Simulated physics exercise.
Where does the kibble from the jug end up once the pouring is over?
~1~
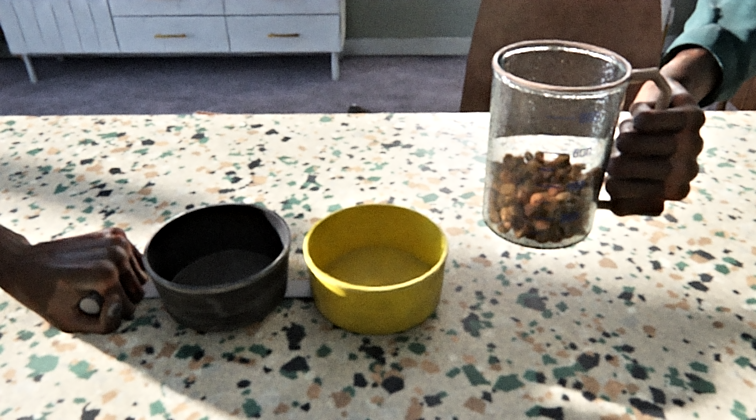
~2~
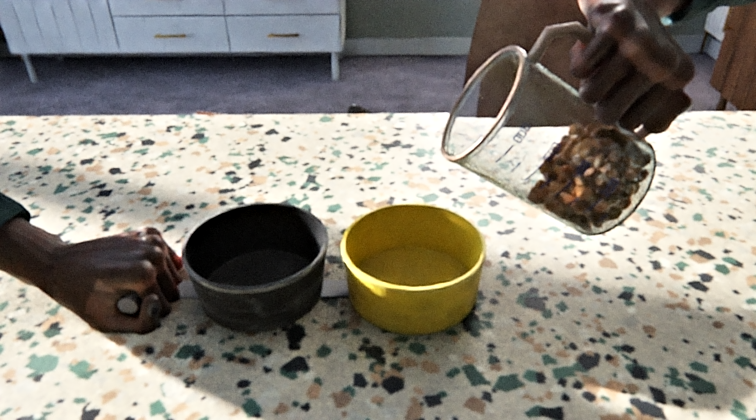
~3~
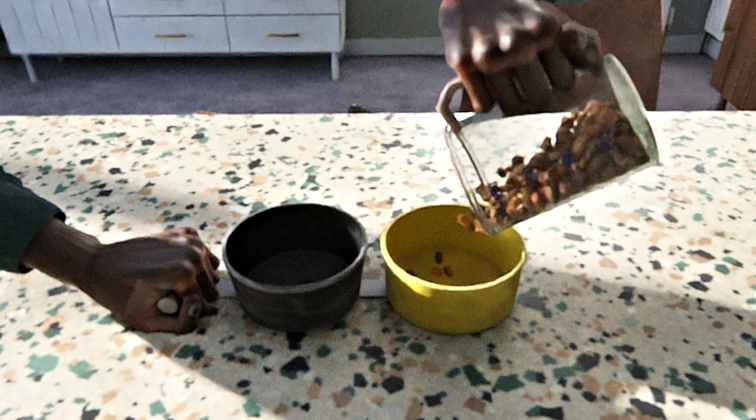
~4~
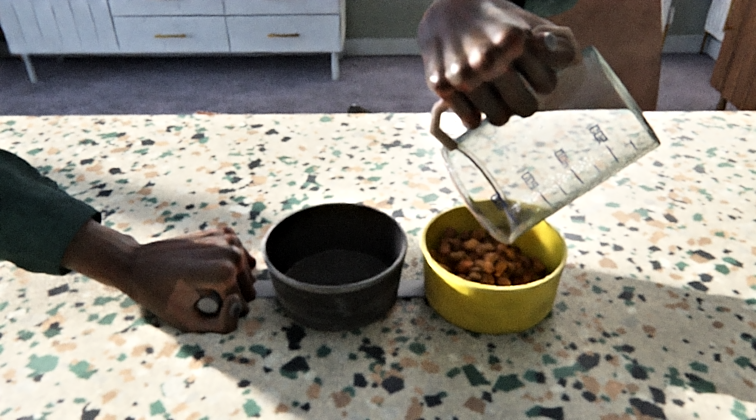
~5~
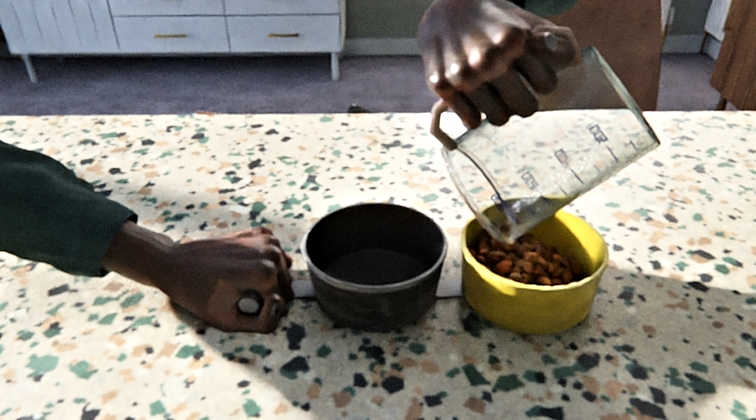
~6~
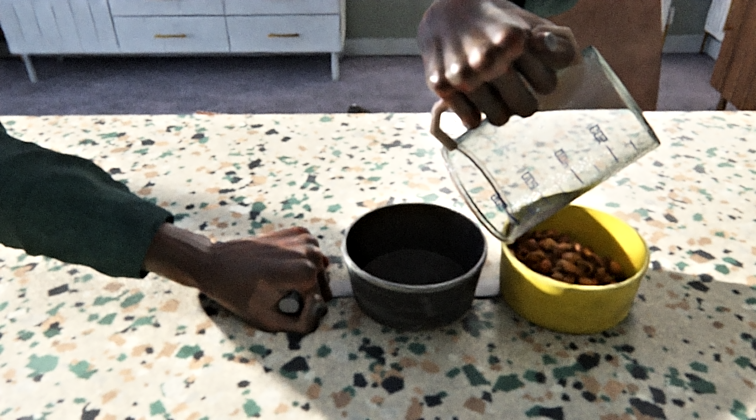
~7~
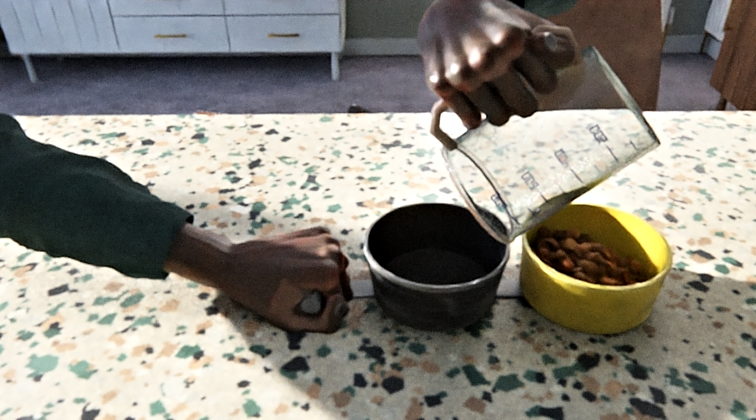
It all ends up in the yellow dish. The black dish stays empty, and none lies on the table outside the dishes.
